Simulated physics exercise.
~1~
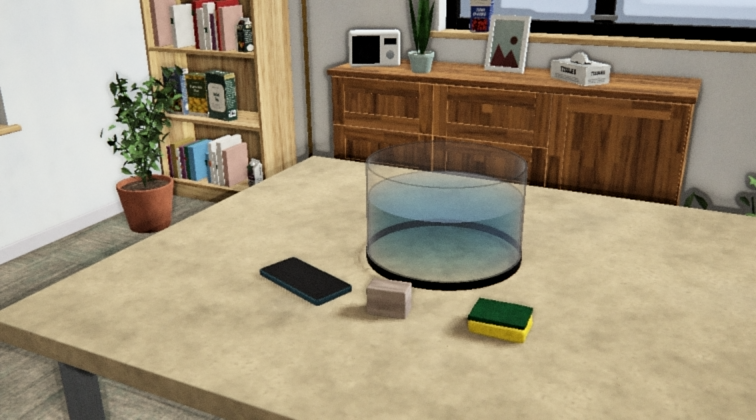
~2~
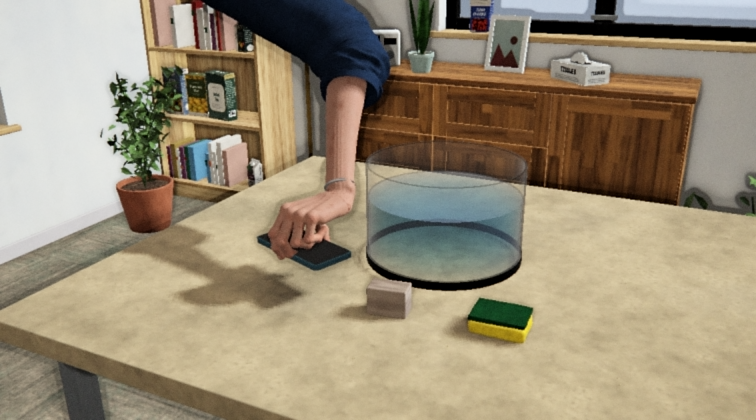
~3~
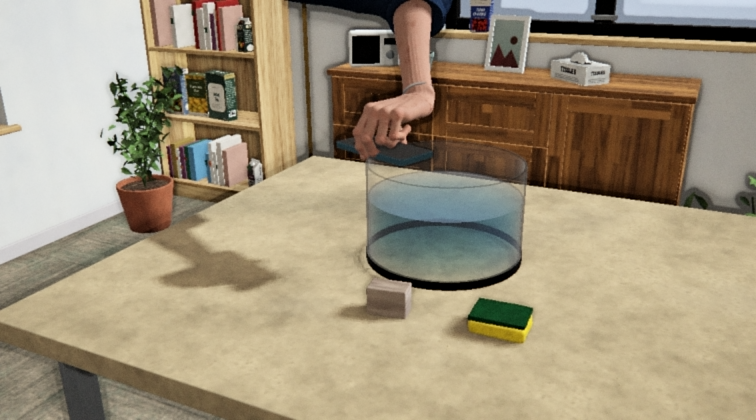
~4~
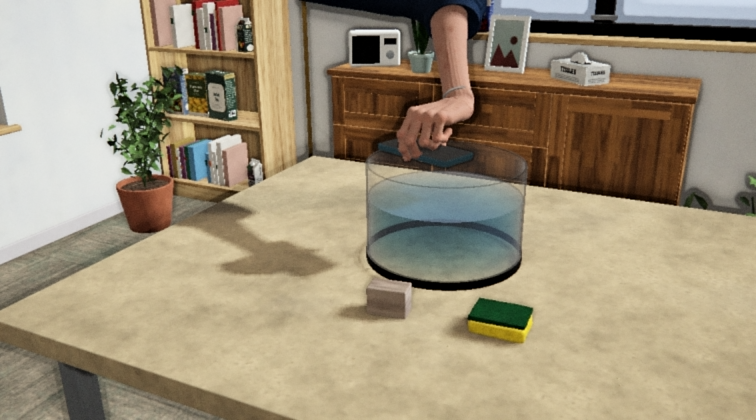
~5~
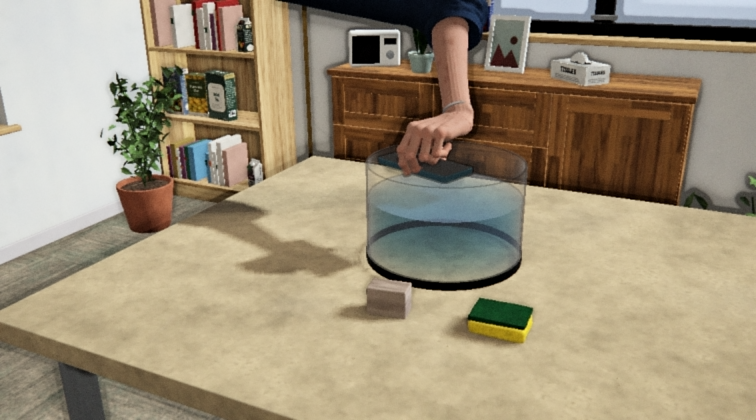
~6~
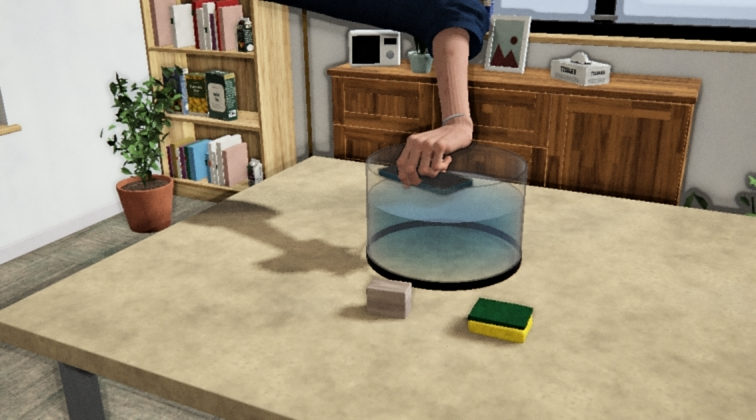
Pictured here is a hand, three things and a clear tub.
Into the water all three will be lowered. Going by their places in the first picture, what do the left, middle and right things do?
Starting at the left, it drops under, then it rides the liquid, then it rides the liquid.
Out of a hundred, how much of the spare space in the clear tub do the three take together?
I make it 6 per cent.
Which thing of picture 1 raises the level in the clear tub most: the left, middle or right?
The leftmost piece.
Next, the phone sinks.
After that, the wooden block rides on the surface.
Finally, the sponge rides on the surface; afloat, wooden block and sponge.
